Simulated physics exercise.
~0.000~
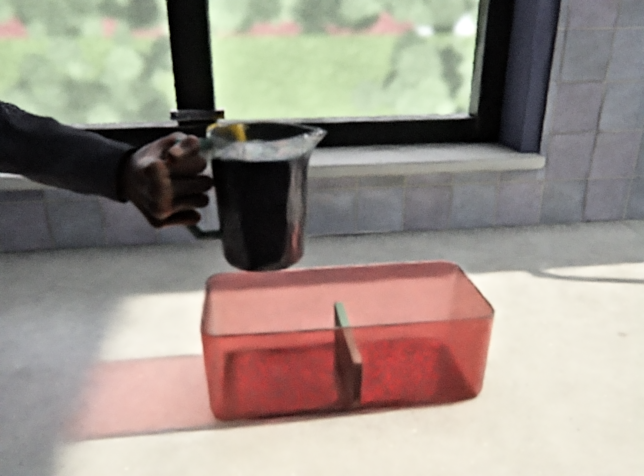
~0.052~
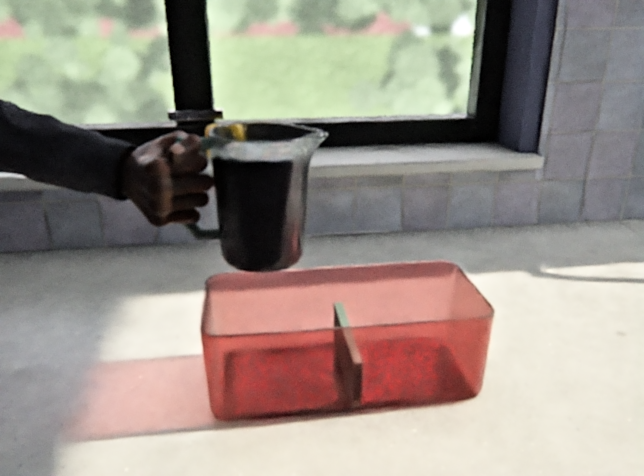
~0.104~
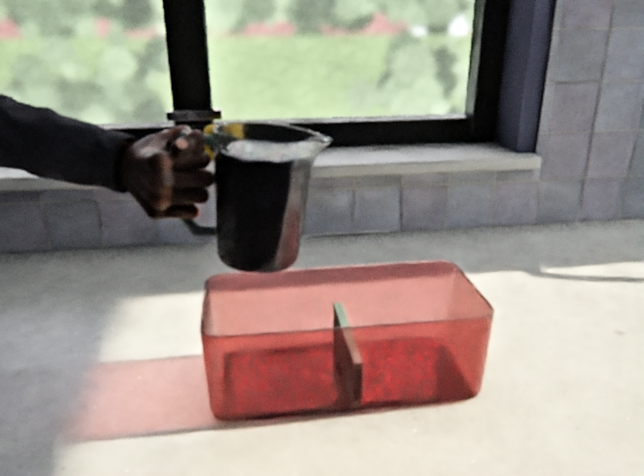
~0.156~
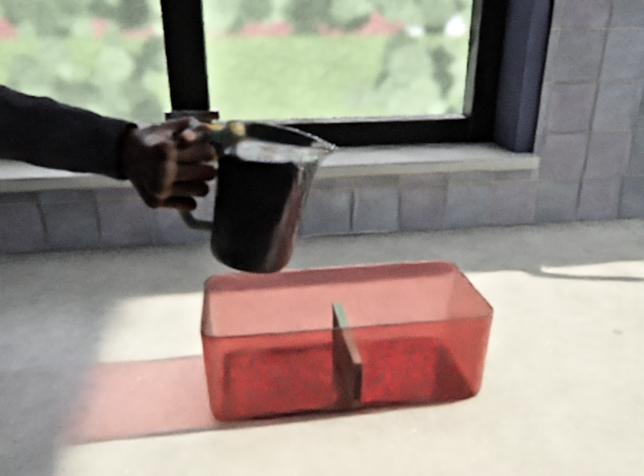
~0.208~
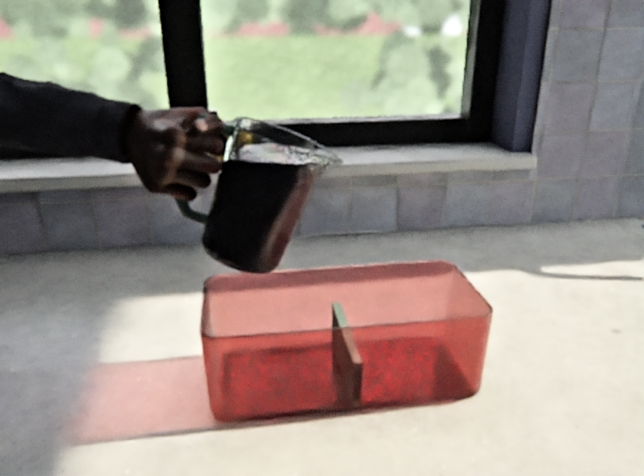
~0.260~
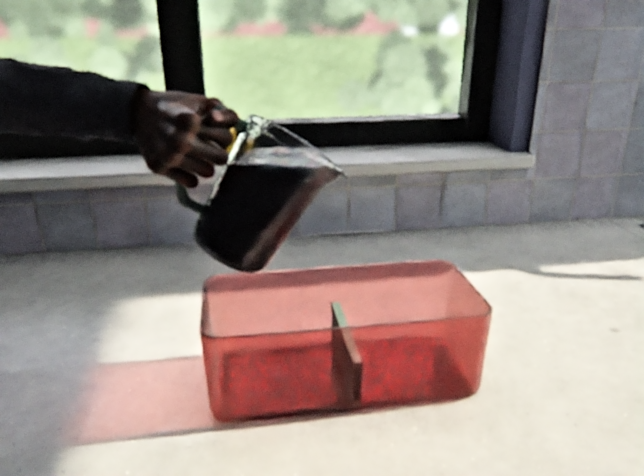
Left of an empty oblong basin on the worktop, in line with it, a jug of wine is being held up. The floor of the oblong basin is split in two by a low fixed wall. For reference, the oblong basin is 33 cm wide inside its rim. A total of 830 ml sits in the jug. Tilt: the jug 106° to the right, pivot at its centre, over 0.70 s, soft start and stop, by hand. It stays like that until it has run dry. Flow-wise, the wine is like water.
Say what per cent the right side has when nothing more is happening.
It has about 95 per cent.
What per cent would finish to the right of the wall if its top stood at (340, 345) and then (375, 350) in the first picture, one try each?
95 % and 60 %.
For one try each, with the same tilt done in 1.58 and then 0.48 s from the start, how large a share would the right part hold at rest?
Near 95 in a hundred on the first go and near 90 in a hundred on the second.
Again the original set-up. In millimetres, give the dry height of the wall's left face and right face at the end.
60 mm left, 24 mm right.
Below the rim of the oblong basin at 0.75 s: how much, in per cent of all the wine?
66 %, more or less.
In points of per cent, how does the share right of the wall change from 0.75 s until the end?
It ends up higher by roughly 32.
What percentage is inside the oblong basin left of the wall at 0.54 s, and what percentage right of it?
Left roughly 0 per cent, right roughly 16.
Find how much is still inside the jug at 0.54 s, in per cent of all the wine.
64 %.
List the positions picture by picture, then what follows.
In the first frame, tilt 0°; pouring edge (326, 131); surface from (213, 152) to (308, 149); the oblong basin's rim runs from (204, 304) to (474, 287); the wall's top is at (347, 331).
In the second frame, tilt 1°; pouring edge (328, 133); surface from (214, 151) to (308, 150).
In the third frame, tilt 6°; pouring edge (332, 138); surface from (217, 150) to (311, 152).
In the fourth frame, tilt 12°; pouring edge (337, 147); surface from (221, 151) to (317, 154).
In the fifth frame, tilt 21°; pouring edge (343, 160); surface from (221, 173) to (328, 159).
In the sixth frame, tilt 32°; pouring edge (347, 175); surface from (217, 184) to (342, 165).
After 0.54 s the tilt is 93° and 64 per cent is still to pour, 0 is left of the wall and 17 right of it.
After 0.75 s the tilt is 106° and 19 per cent is still to pour, 2 is left of the wall and 64 right of it.
After 0.96 s the tilt is 106° and 3 per cent is still to pour, 3 is left of the wall and 91 right of it.
After 1.20 s the tilt is 106° and 0 per cent is still to pour, 3 is left of the wall and 95 right of it.
In the end 3 per cent lies left of the wall, 95 right of it and 2 outside.
